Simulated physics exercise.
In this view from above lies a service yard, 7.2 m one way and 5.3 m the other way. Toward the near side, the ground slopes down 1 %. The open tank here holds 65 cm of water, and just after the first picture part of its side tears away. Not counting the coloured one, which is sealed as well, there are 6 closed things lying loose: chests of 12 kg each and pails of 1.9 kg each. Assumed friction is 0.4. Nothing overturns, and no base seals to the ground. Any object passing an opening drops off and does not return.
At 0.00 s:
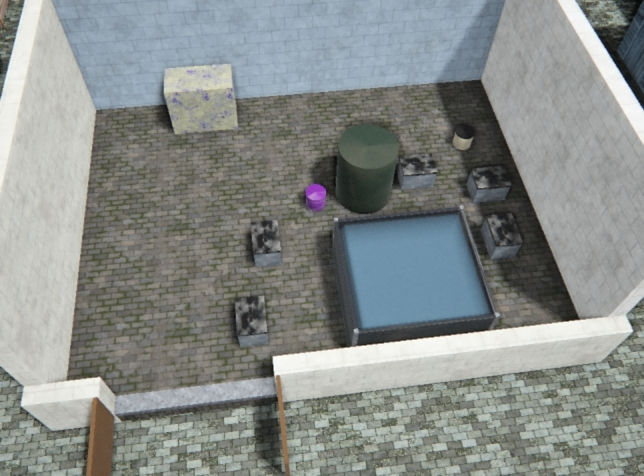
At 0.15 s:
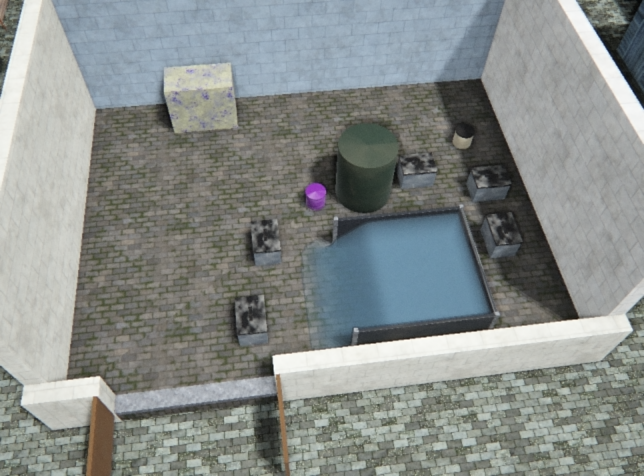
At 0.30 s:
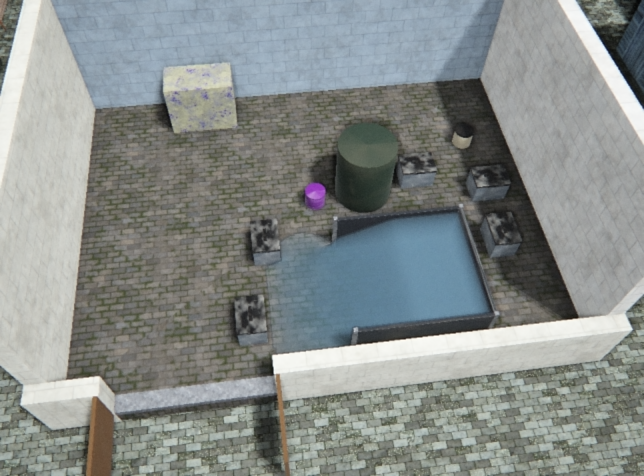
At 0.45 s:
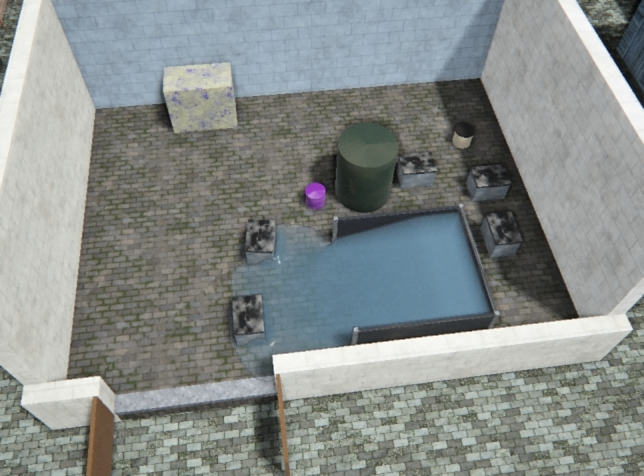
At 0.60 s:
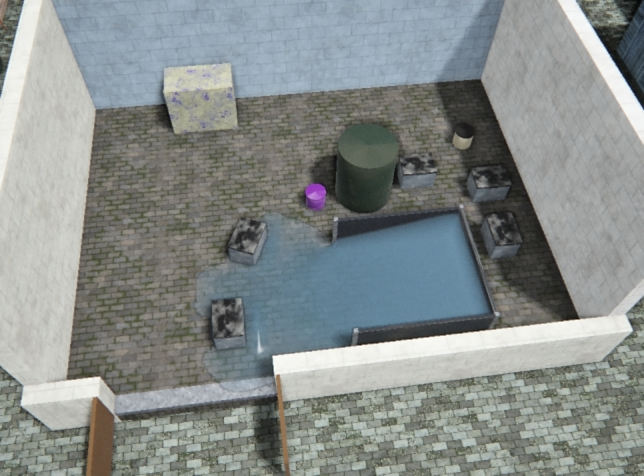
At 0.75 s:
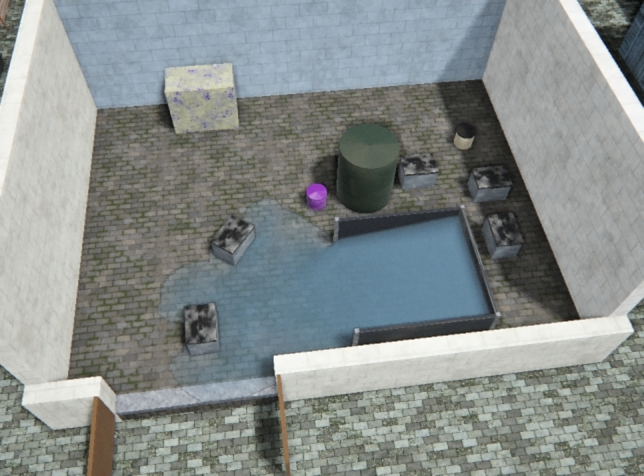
Water poured out of the open left side of a tank in a walled yard and spread leftward across the bricks, pushing two gray blocks along while the purple pail stayed put.
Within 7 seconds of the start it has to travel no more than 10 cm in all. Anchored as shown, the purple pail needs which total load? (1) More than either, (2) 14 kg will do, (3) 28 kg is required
Answer: 2.
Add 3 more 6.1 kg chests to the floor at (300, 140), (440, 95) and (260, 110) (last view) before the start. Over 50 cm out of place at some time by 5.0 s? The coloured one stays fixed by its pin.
Going through them in turn, the answers are not too far, not too far and not too far.
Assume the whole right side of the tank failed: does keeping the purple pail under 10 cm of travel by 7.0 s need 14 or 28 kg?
In that case the lighter mass suffices.
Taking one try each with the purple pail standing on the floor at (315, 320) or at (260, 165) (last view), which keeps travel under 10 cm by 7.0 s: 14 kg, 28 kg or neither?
Well, nothing does it for the first, the little one does for the second.
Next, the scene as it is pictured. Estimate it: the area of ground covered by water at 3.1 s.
Flooded: Near 21 m2.
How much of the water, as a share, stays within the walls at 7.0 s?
Somewhere near 72 percent, give or take.
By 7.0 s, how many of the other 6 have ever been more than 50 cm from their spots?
2.
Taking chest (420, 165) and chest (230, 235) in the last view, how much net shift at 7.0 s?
In order, they end up 0 cm and 250 cm from where they began.
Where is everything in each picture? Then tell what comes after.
The first frame shows the purple pail at (316, 192), on the bottom; 3.1 m2 under water; 0 of 7 have shifted.
The second frame shows the purple pail at (316, 191), on the bottom; water covers 4.0 m2; 0 of 7 have shifted.
The third frame shows the purple pail at (315, 191), on the bottom; water covers 5.2 m2; 0 of 7 have shifted.
The fourth frame shows the purple pail at (315, 191) rests on the ground; water covers 6.1 m2; 1 of 7 have shifted.
The fifth frame shows the purple pail at (316, 192), on the bottom; water covers 7.4 m2; 2 of 7 have shifted.
The sixth frame shows the purple pail at (317, 192), on the bottom; water covers 8.9 m2; 2 of 7 have shifted.
After 1.4 s the purple pail would be 0 cm from its start with 14 kg and 0 cm from its start with 28 kg; 0 cm of water round it then.
After 3.1 s the purple pail would be 0 cm from its start with 14 kg and 0 cm from its start with 28 kg; 0 cm of water round it then.
After 4.9 s the purple pail would be 0 cm from its start with 14 kg and 0 cm from its start with 28 kg; 0 cm of water round it then.
After 7.0 s the purple pail would be 0 cm from its start with 14 kg and 0 cm from its start with 28 kg; 4 cm of water round it then.
